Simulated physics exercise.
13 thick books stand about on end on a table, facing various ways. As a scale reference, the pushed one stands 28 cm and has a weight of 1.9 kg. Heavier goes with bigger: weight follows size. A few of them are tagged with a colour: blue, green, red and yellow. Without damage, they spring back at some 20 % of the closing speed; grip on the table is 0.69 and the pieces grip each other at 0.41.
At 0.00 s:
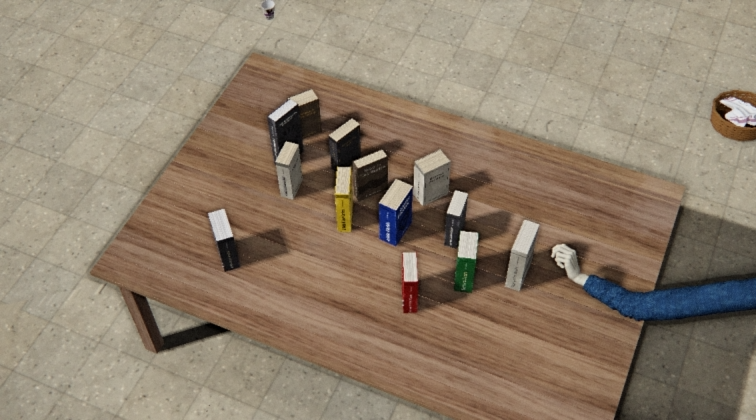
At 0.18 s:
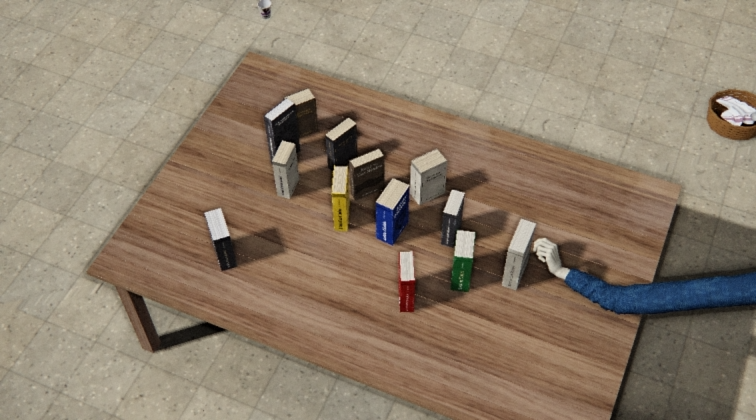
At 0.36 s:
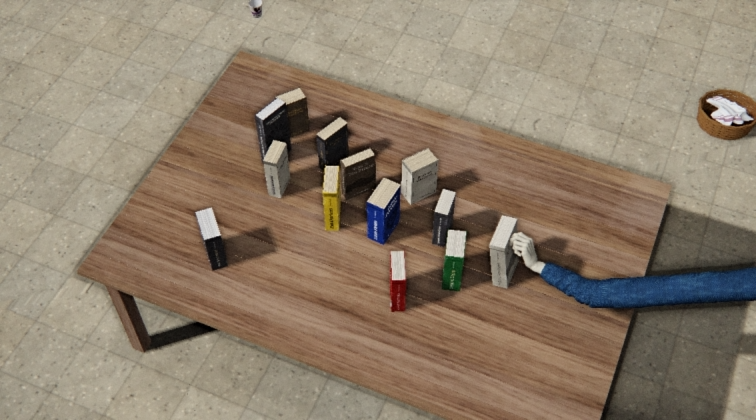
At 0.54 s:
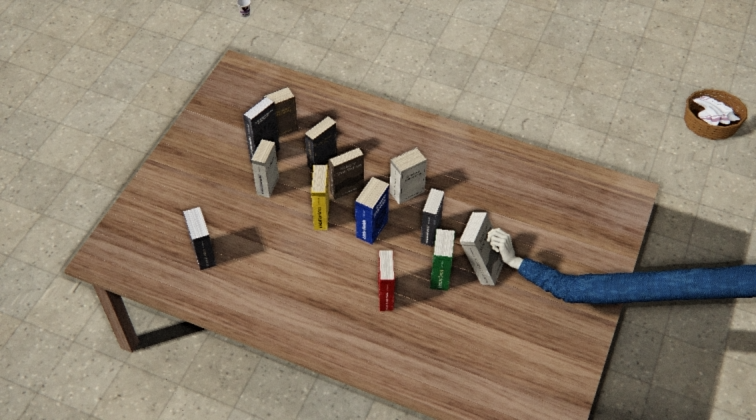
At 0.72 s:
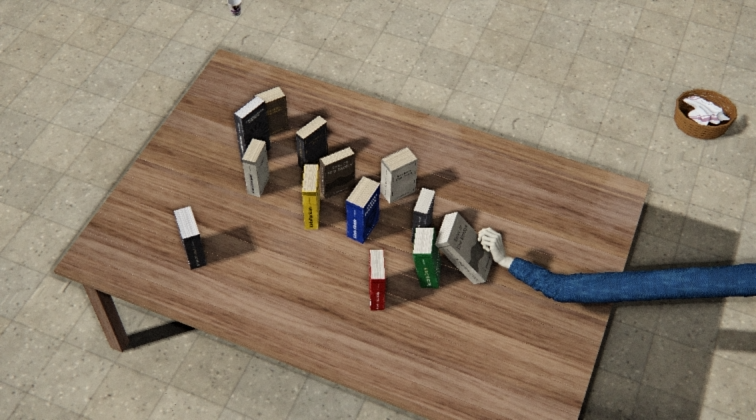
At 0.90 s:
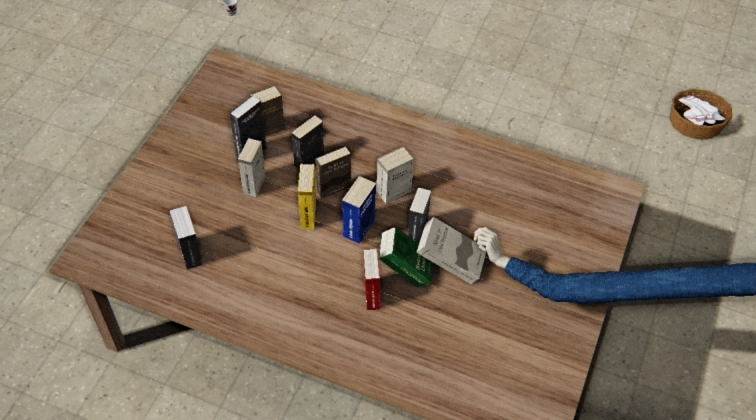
On a wooden table set on a tiled floor, thick books stand on end, scattered about, as a blue-sleeved arm reaches in from the right. The hand pushes the nearest grey book, which tilts left and topples against the green one, tipping it over toward the still-upright red book.
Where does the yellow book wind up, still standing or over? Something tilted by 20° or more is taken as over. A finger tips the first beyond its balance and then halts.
Once all is still, the yellow book is still standing.
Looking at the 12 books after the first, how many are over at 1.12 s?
Number at that point: 2 in total.
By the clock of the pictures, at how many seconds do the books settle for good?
1.5 s or so.
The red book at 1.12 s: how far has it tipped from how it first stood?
Tilt: Approx. 80°.
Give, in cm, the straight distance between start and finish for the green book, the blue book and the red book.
Moved: Green 20, blue 0, red 20.
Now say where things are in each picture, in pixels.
In the first frame (we follow the side turned to the camera; the camera pans a little), finger (557, 250) 9 cm from the first book; yellow book (343, 214); green book (465, 276); red book (411, 298); no other piece has moved.
In the second frame, finger (539, 244) 24 mm from the first book; yellow book (340, 213).
In the third frame, finger (515, 238) pushing; yellow book (331, 212); no other piece has moved.
In the fourth frame, finger (493, 234) stopped; yellow book (320, 212); no other piece has moved.
In the fifth frame, finger (483, 233) stopped; yellow book (310, 211); green book (426, 272) tipped 11°; one has shifted.
In the sixth frame, finger (479, 233) stopped; yellow book (306, 211); green book (405, 271) tipped 43°; red book (373, 295); 1 of the 12 other books over.
Around 0.96 s, 1 of the 12 other books over; yellow book unmoved; green book tipped 55°.
Around 1.02 s, 2 of the 12 other books over; yellow book unmoved; green book tipped 66°.
Around 1.12 s, 2 of the 12 other books over; yellow book unmoved; red book lying flat.
Finally (1.5 s), 2 of the 12 other books over; yellow book unmoved; red book lying flat; green book lying flat. Ten left standing. Seen by the last camera, middles, yellow book near (307, 197), red book near (335, 295).
